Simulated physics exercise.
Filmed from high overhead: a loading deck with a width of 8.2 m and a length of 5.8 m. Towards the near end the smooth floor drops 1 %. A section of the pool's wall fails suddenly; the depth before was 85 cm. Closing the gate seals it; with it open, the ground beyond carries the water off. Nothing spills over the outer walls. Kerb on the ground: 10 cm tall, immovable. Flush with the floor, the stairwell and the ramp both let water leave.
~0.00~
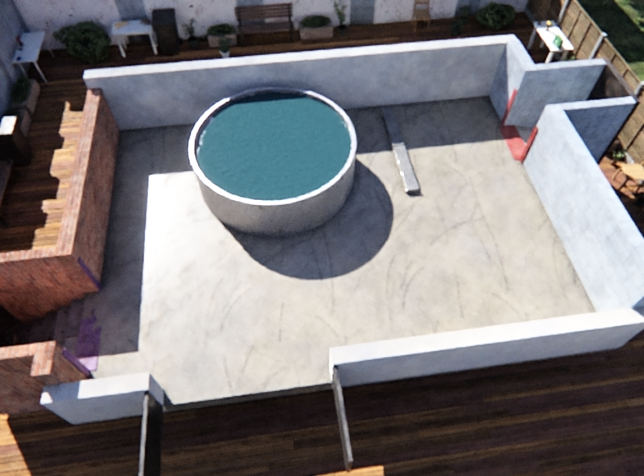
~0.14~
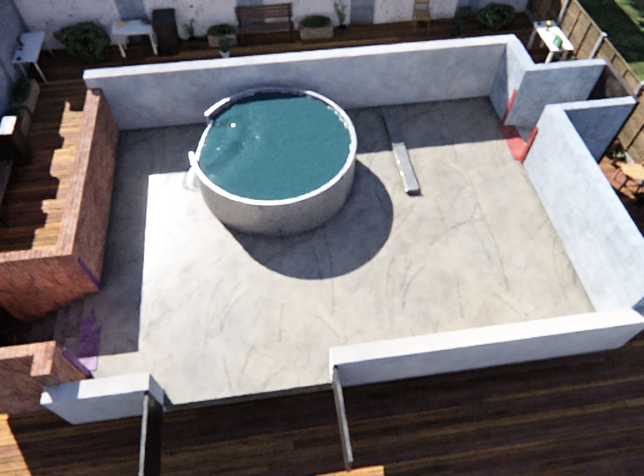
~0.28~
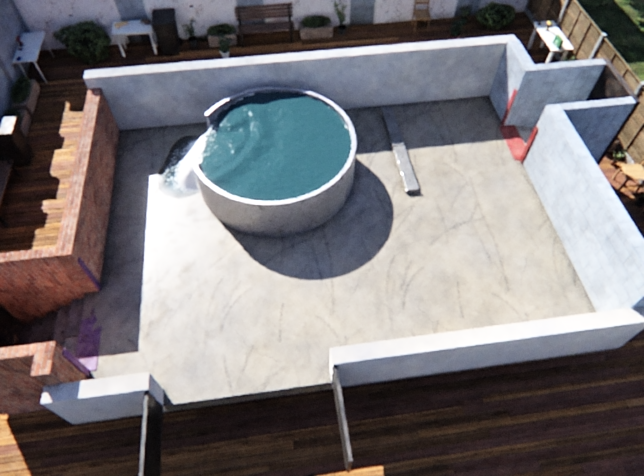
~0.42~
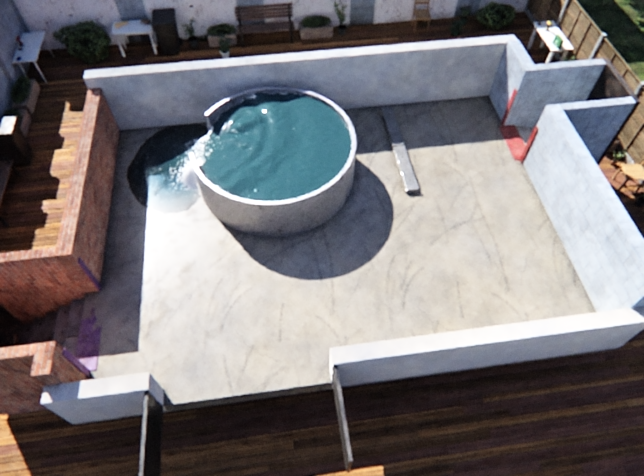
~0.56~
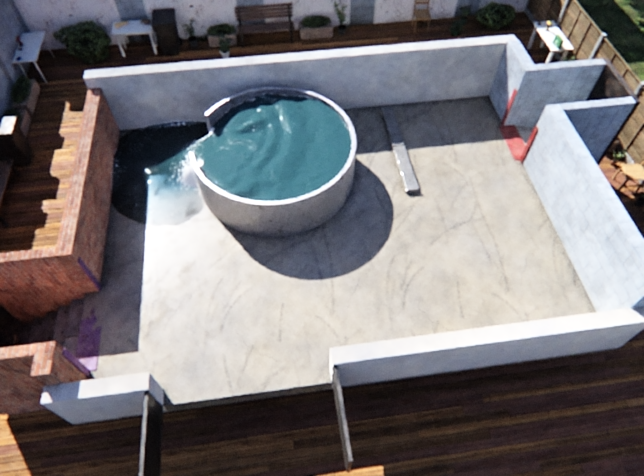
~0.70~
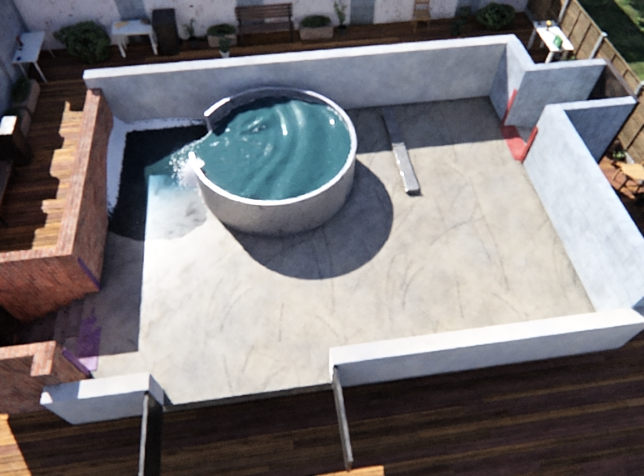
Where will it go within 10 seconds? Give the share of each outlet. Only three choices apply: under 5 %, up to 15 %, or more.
Split: Gate opening, above 15 %; stairwell (marked purple), from 5 to 15 %; ramp down (marked red), less than 5 %.
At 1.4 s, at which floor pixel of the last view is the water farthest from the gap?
About pixel (97, 312).
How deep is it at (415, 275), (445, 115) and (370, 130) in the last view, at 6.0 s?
Around 1 cm, 2 cm and 3 cm.
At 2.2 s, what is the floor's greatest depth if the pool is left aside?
Up to some 56 cm.
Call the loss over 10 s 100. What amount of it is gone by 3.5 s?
Around 10 percent.
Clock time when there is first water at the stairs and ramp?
On the clock: 1.6 s at the stairs, 5.0 s at the ramp.
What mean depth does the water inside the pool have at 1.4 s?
The average depth is around 66 cm.
After 1.4 s water covers 15 % of the floor and is deepest (64 cm) near (120, 135); gone so far, the gate opening 0 %, the stairwell (marked purple) 0 %, the ramp down (marked red) 0 %.
After 2.2 s water covers 25 % of the floor and is deepest (56 cm) near (125, 166); gone so far, the gate opening 0 %, the stairwell (marked purple) 0 %, the ramp down (marked red) 0 %.
After 3.5 s water covers 45 % of the floor and is deepest (46 cm) near (232, 130); gone so far, the gate opening 2 %, the stairwell (marked purple) 1 %, the ramp down (marked red) 0 %.
After 6.0 s water covers 65 % of the floor and is deepest (33 cm) near (215, 138); gone so far, the gate opening 14 %, the stairwell (marked purple) 3 %, the ramp down (marked red) 0 %.
After 10.0 s water covers 80 % of the floor and is deepest (21 cm) near (122, 193); gone so far, the gate opening 27 %, the stairwell (marked purple) 8 %, the ramp down (marked red) 1 %.
